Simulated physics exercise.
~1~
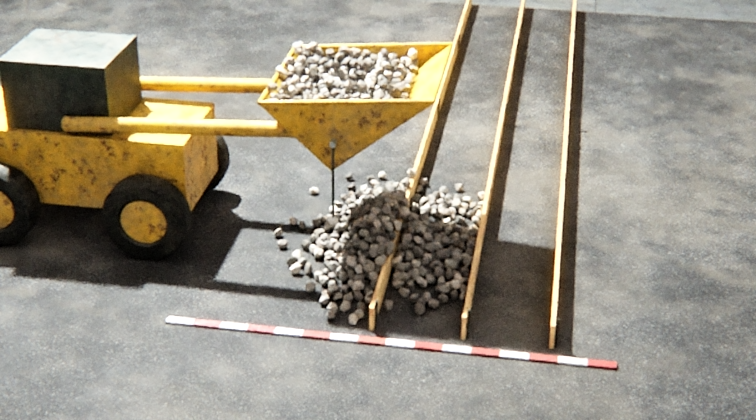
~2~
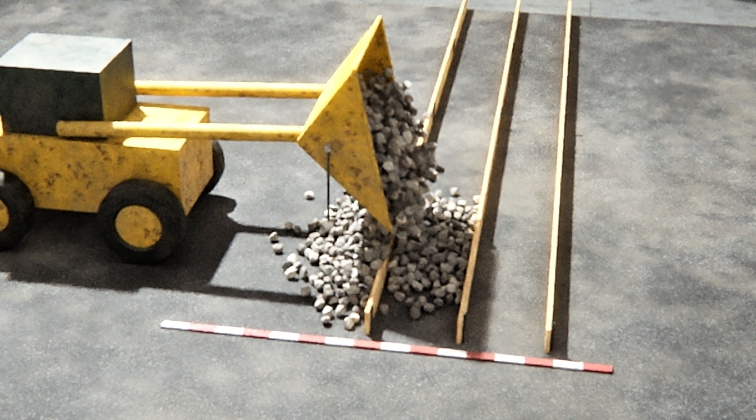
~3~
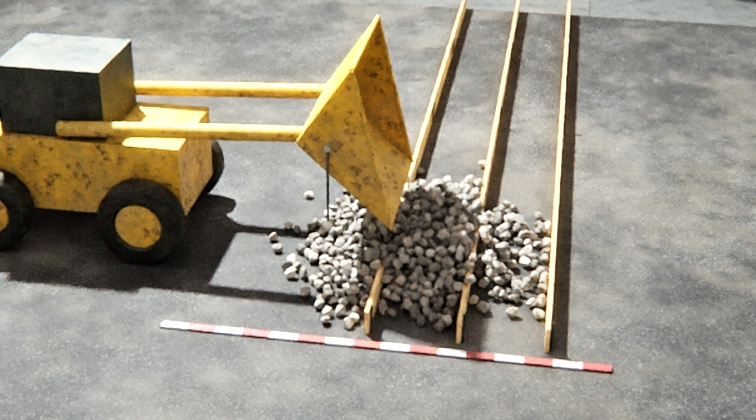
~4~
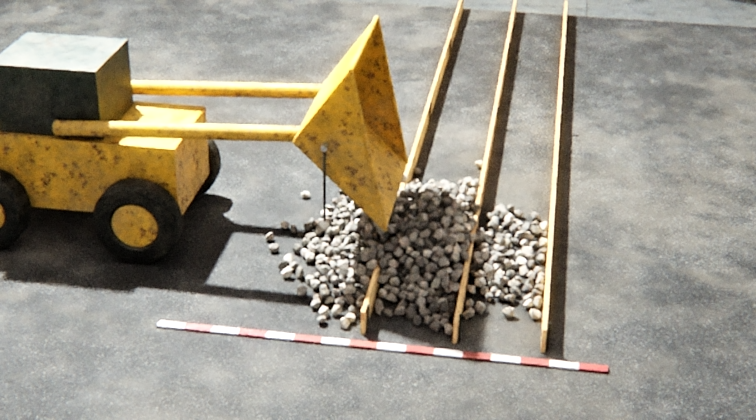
Yellow toy-like loader tipping its bucket forward, pouring grey stones onto a loose heap that spreads right between wooden boards and settles.
